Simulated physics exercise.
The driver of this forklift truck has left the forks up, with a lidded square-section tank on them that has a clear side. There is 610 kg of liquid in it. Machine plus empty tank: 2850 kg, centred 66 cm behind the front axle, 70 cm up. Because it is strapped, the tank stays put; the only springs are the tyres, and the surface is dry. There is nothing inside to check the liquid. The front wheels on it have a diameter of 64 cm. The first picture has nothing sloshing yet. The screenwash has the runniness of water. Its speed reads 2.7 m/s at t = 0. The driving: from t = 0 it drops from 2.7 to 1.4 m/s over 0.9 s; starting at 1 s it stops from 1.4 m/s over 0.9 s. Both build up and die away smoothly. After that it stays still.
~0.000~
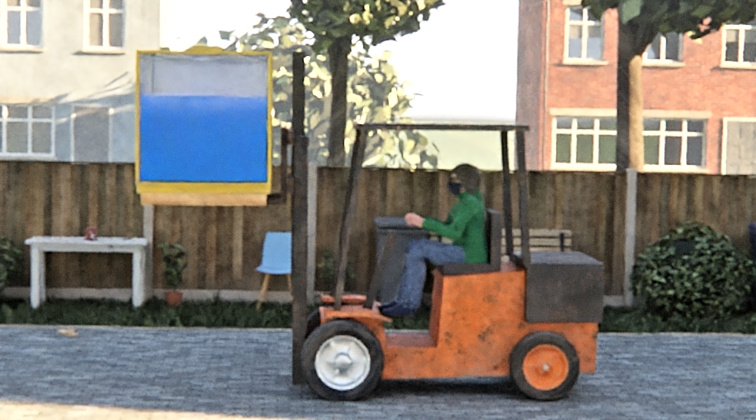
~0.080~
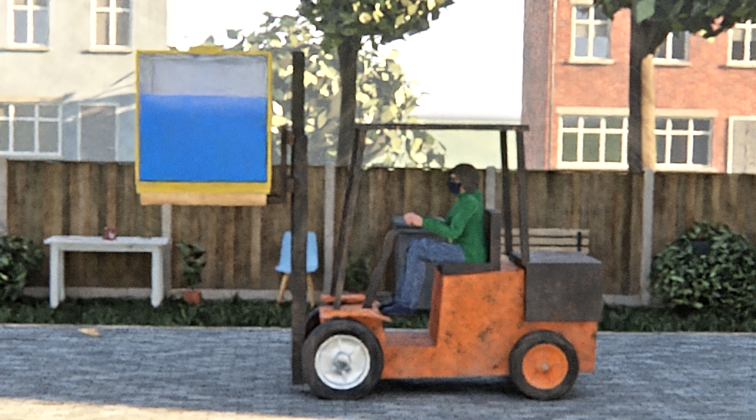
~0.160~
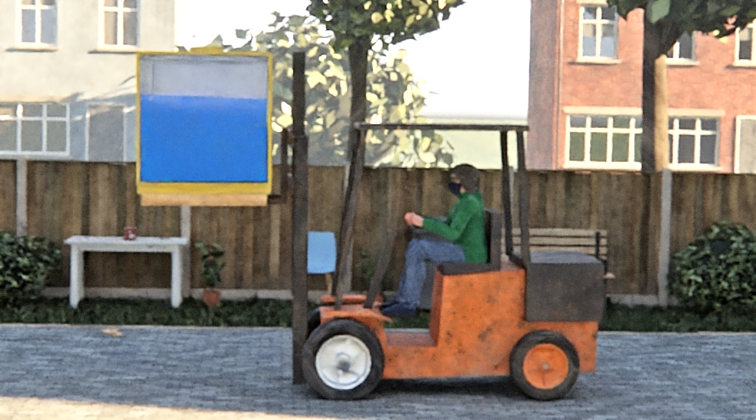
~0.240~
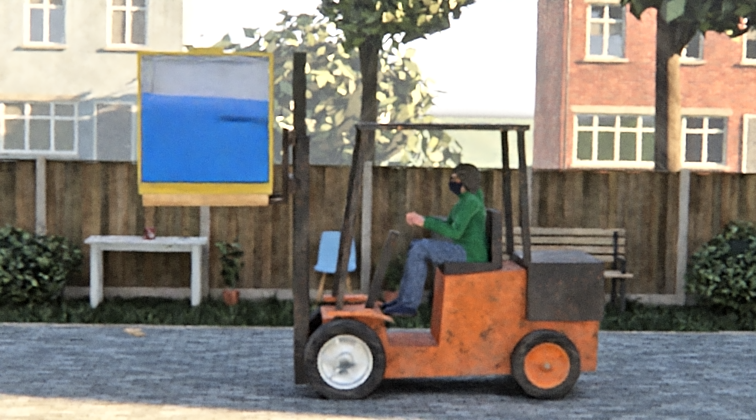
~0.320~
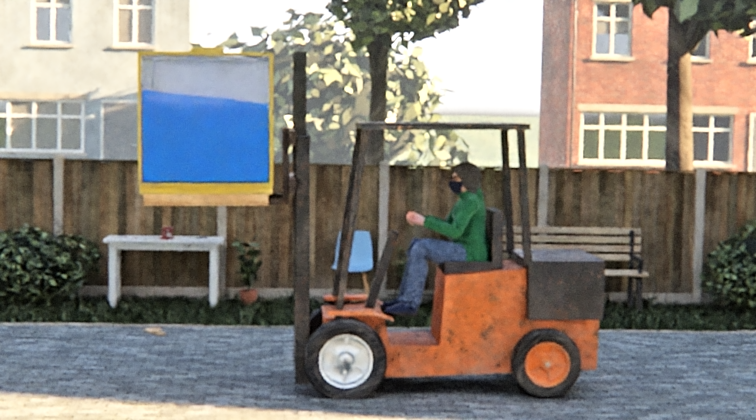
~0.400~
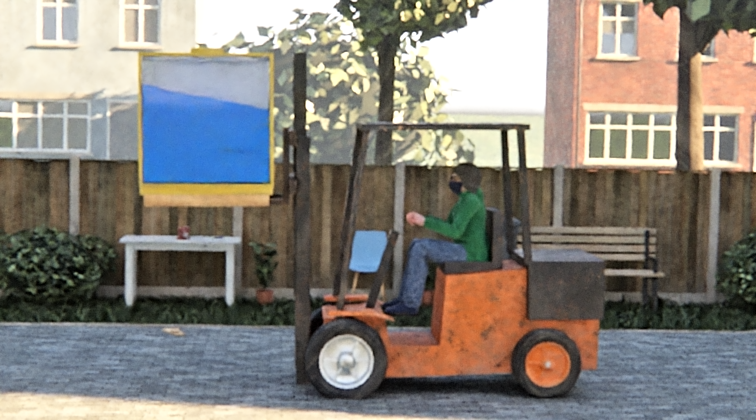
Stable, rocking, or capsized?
The result will be no lift at all.
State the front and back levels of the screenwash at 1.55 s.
Front 70 cm, back 56 cm.
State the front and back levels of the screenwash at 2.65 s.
Some 52 cm in front and some 72 cm behind.
Then, 1.55 s in, the lean is 0°, wheels down; the liquid stands 70 cm on the front, 57 cm on the back.
Then, 1.70 s in, the lean is 0°, wheels down; the liquid stands 88 cm on the front, 46 cm on the back.
Then, 2.65 s in, the lean is 0°, wheels down; the liquid stands 52 cm on the front, 73 cm on the back.
Then, 4.89 s in, no wheel has left the ground; at worst the lighter axle bore 2 per cent of the weight.
